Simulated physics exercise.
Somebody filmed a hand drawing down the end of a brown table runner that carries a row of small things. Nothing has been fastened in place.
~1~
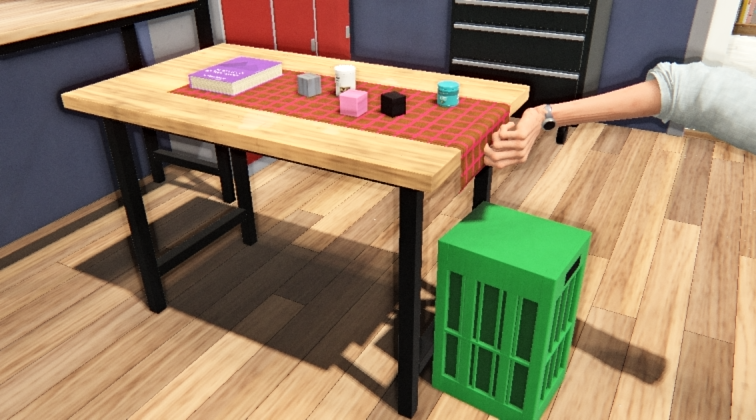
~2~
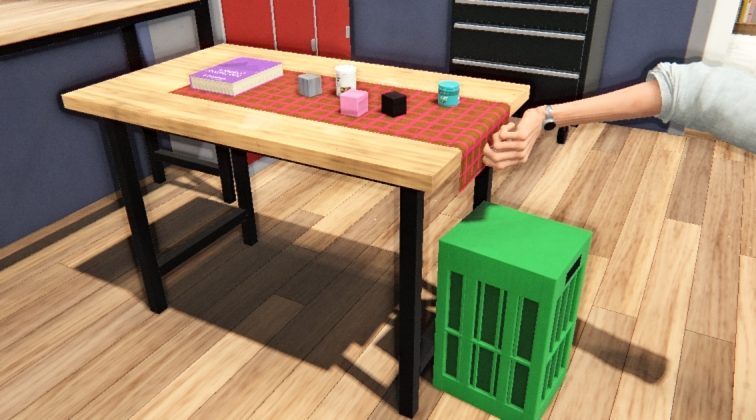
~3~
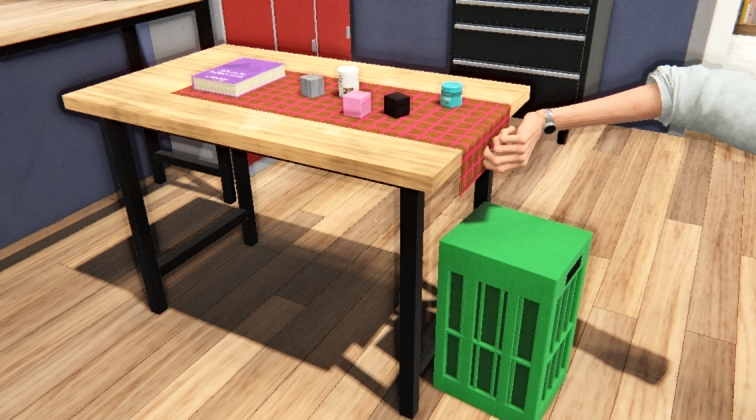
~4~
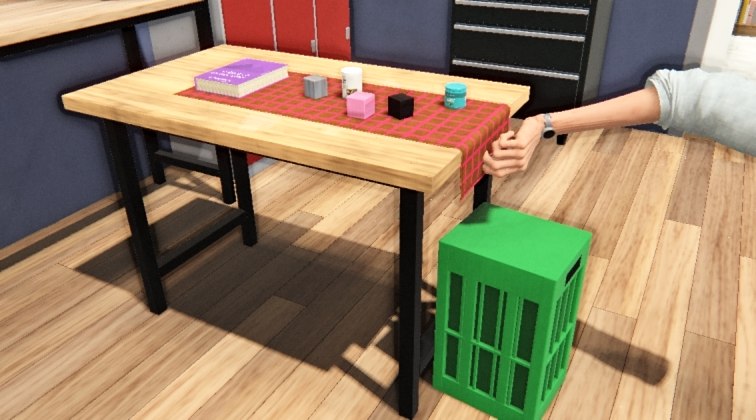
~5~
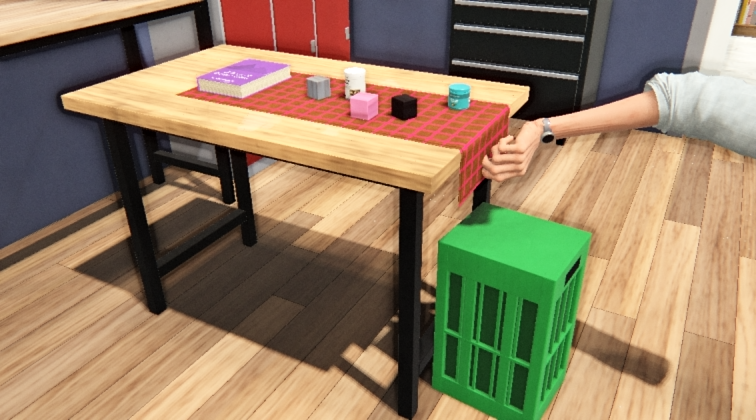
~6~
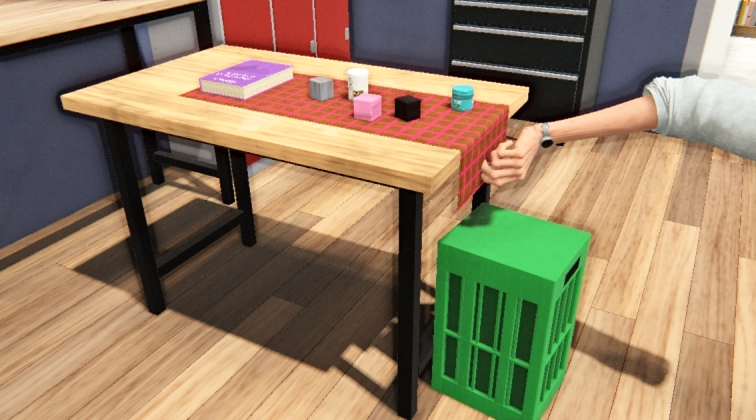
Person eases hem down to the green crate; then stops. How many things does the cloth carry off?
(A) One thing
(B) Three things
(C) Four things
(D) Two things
(A) One thing.
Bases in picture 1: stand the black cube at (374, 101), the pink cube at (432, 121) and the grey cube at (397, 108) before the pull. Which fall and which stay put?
Black cube stays, pink cube gone, grey cube stays.
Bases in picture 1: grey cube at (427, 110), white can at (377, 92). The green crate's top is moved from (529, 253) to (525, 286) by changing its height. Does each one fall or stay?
In the end the grey cube is no longer on top and the white can is still on top.
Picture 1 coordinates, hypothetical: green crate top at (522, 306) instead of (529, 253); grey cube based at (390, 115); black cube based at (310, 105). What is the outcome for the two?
The grey cube is lost; the black cube stays aboard.
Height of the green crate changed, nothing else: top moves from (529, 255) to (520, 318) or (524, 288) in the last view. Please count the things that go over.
We'd see 3, then 2.
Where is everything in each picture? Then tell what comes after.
Hem (459, 193); turquoise pot (449, 84); black cube (393, 95); pink cube (353, 93); white can (345, 68); grey cube (309, 76); top of the crate (529, 253), in the first picture.
Hem (458, 194); turquoise pot (449, 84), in the second picture.
Hem (460, 197); black cube (397, 95), in the third picture.
Hem (459, 202); pink cube (361, 95); top of the crate (530, 254), in the fourth picture.
Hem (459, 207); white can (355, 70), in the fifth picture.
Hem (456, 211); turquoise pot (463, 88); black cube (408, 98); pink cube (367, 97); white can (358, 71); grey cube (321, 79), in the sixth picture.
Early on, hem near (482, 203); all still up.
Midway, hem on the crate; turquoise pot gone.
Finally, hem on the crate; turquoise pot gone. The workbench loses one.
